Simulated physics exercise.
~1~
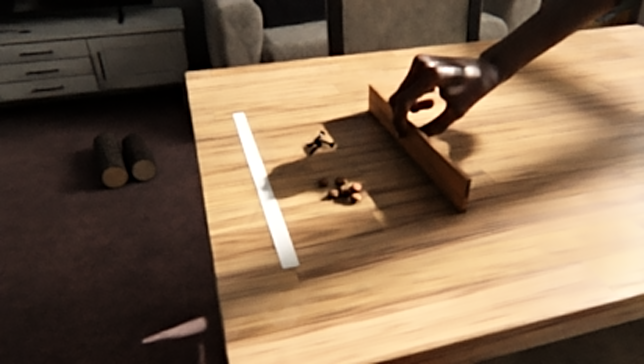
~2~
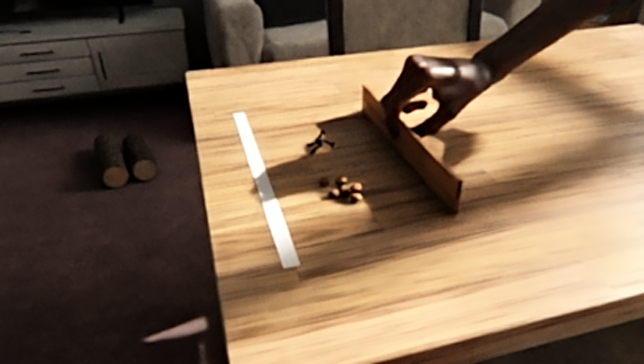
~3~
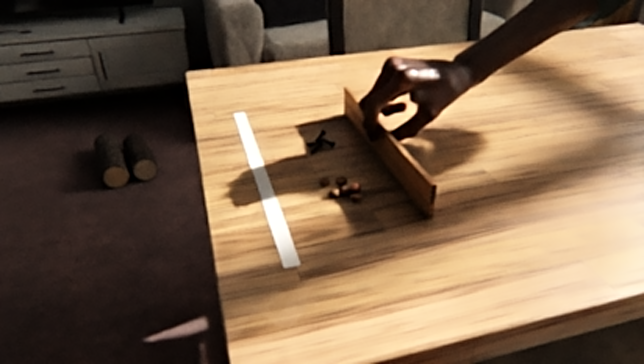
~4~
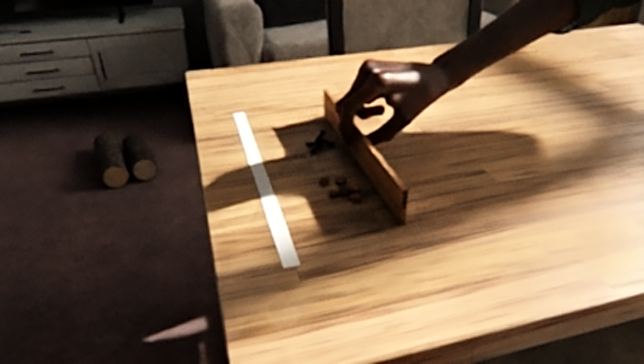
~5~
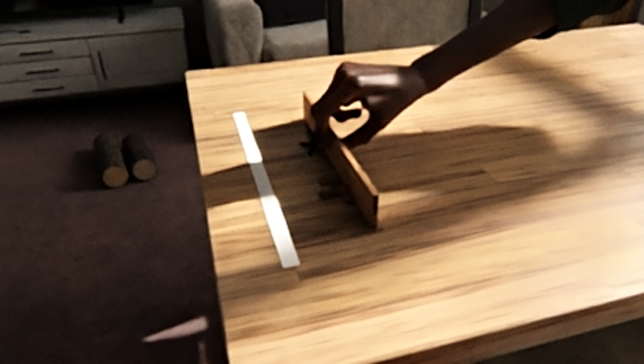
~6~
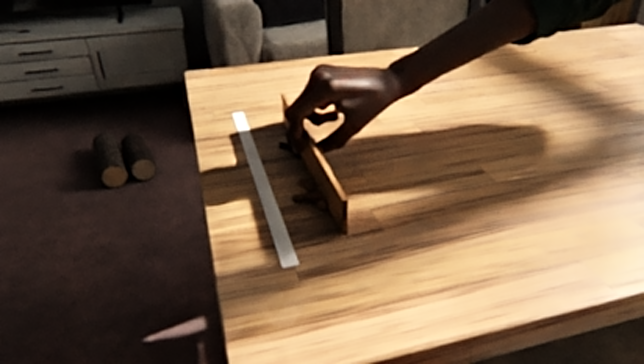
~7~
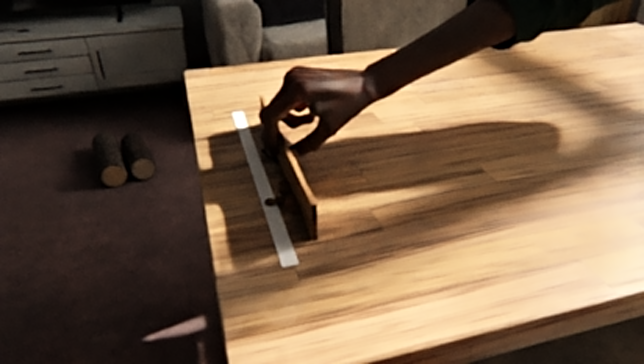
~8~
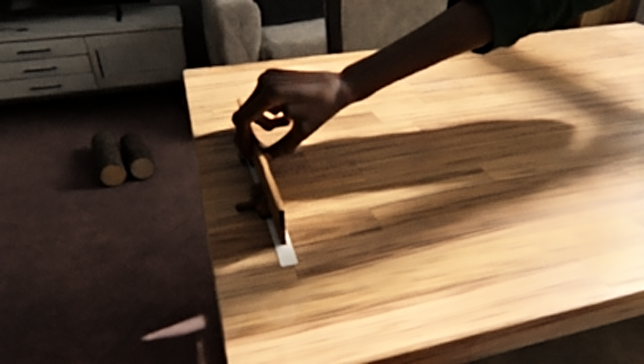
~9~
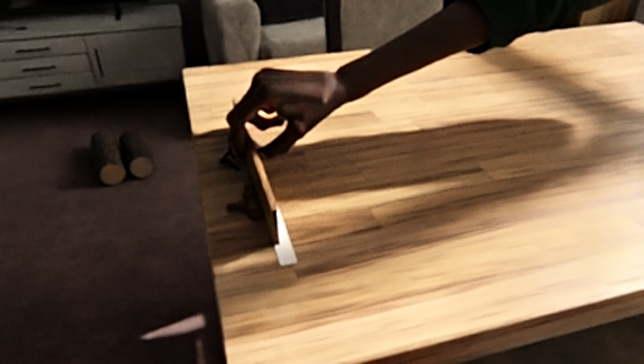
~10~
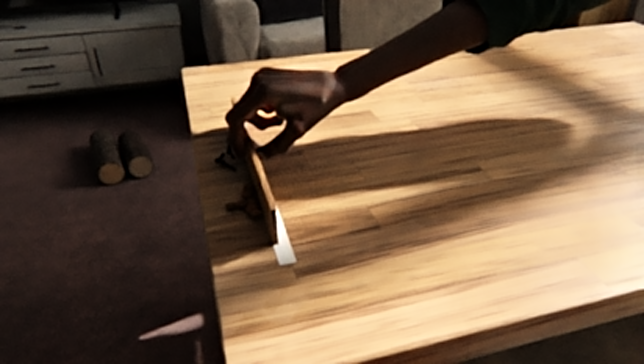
A hand slid an upright strip of wood left across a wooden table, pushing two small batches of loose bits past a line of white tape, then stopped the strip at the tape with both batches still on the table.
